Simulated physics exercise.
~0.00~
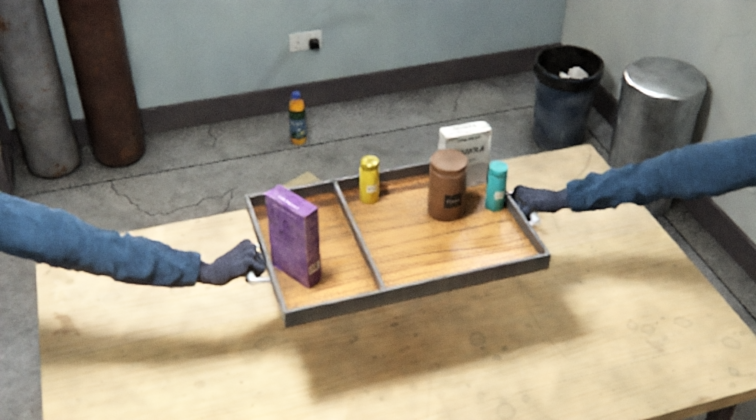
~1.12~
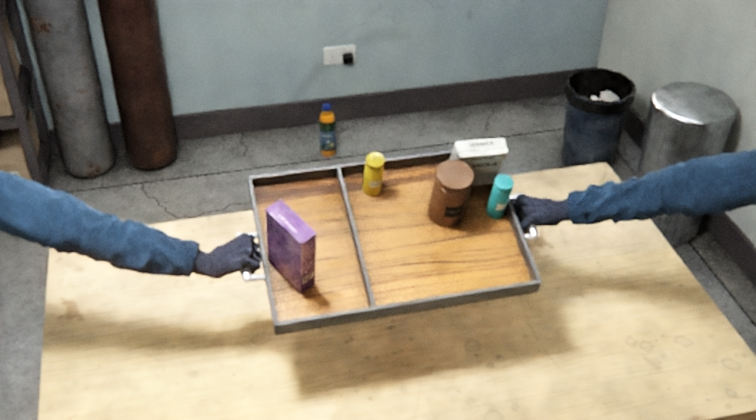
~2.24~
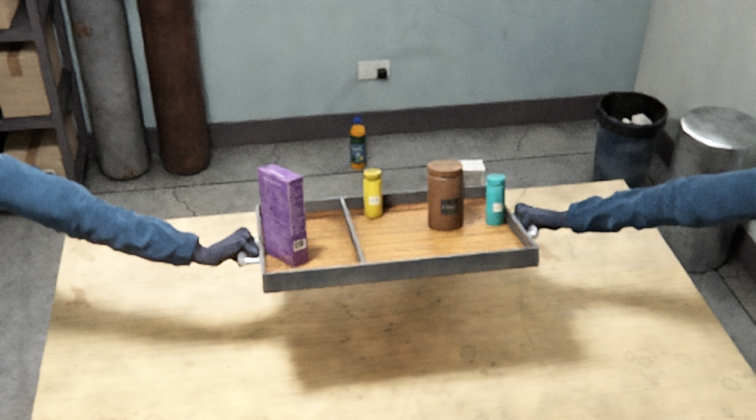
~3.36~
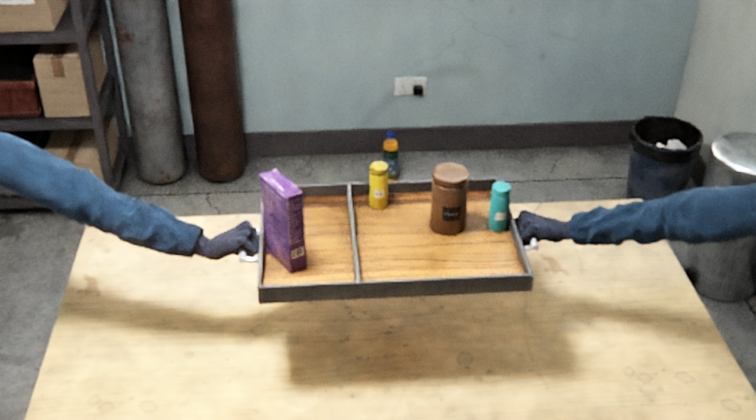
The video shows two gloved hands tilting a divided wooden tray above a table, first toward the viewer, then away, as the white packet drops out of sight behind the far rim; the purple packet, yellow shaker, brown jar and turquoise shaker remain upright on the tray.
